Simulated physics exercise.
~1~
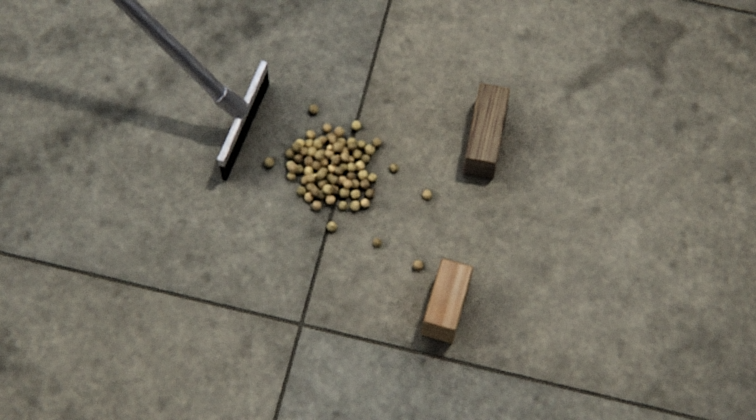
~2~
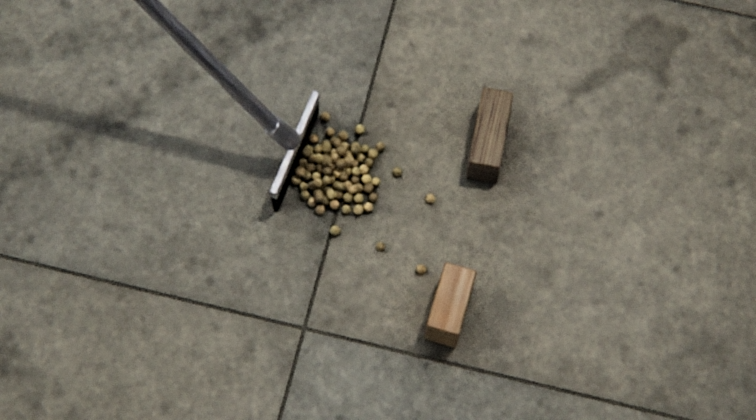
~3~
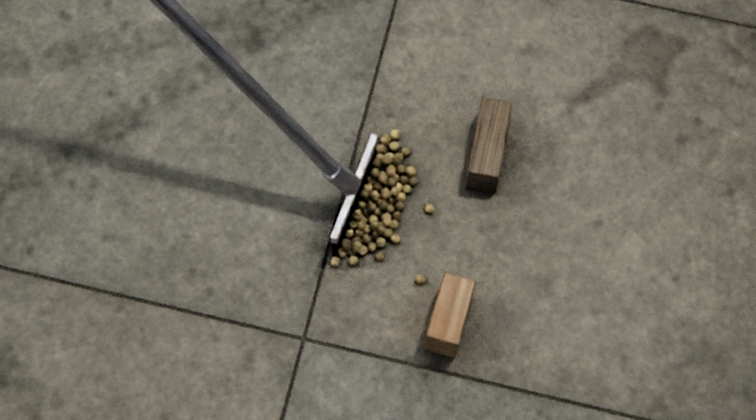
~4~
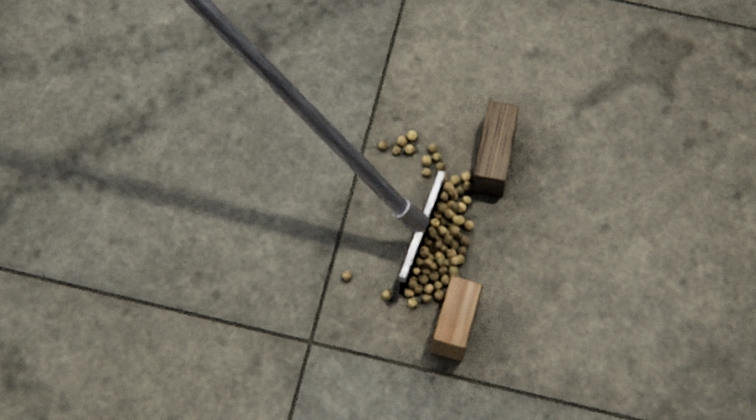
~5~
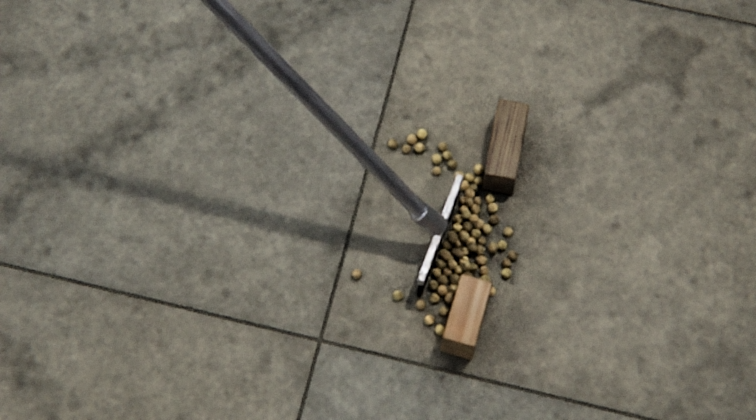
A squeegee with a long grey handle stands at the upper left beside a loose pile of small, round, tan nuts on stained grey concrete slabs, seen from above by a slightly swaying camera. To the right sit two wooden blocks, a dark brown one above and a lighter one below, with a gap between them. The blade slides right and downward, meets the pile and gathers it into a slanted band. As it nears the blocks, some nuts slip around its ends and stay behind. Finally the blade packs the rest against the opening, and some spill into the gap while most remain before the blocks.
